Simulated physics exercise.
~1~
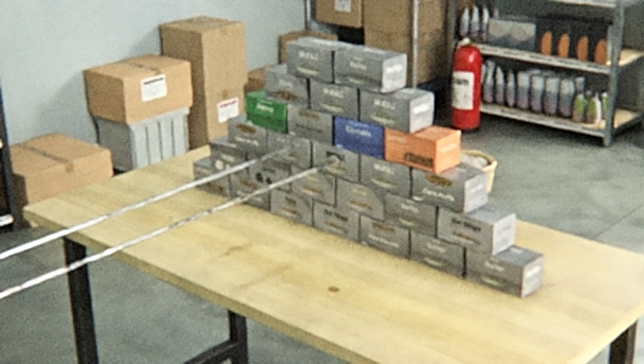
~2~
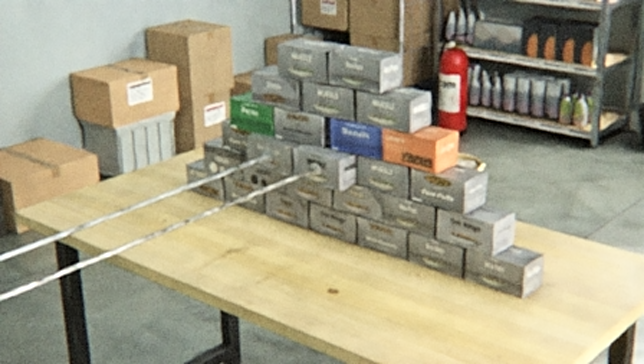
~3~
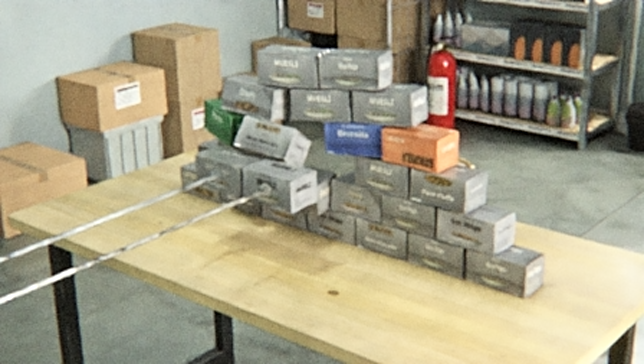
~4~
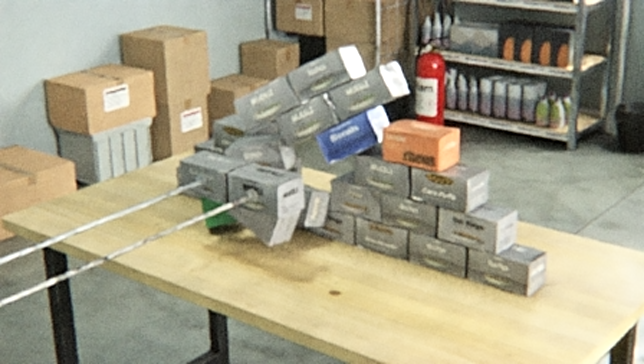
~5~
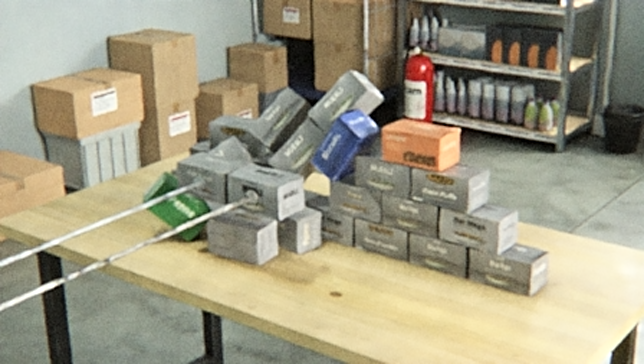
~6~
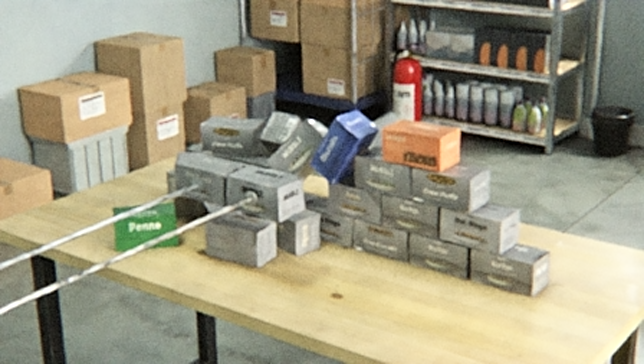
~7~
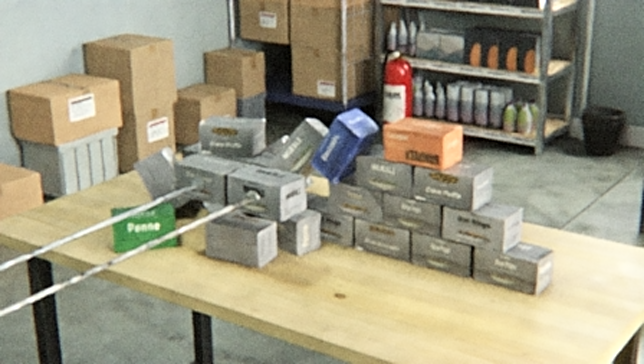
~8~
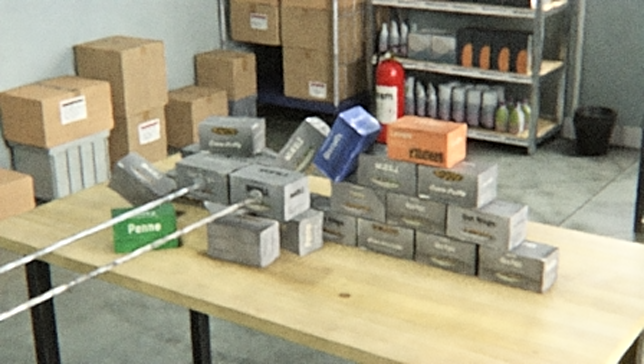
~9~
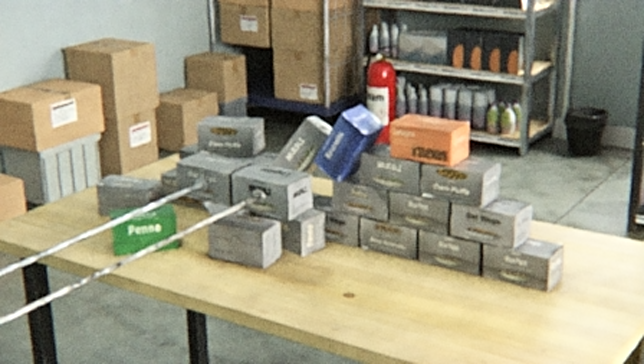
At first, a stepped wall of mostly grey packets stands on a wooden table, with one green, one blue and one orange among them, while two thin rods reach in from the left. Two neighbouring grey packets slide out of the face toward the left. The packets above them sag and tilt, and the blue one tips over as the left side gives way. The green packet drops, rolls onto its side and comes to rest on the tabletop at the left. Finally everything lies still, with the blue packet leaning steeply and the orange one still in place.
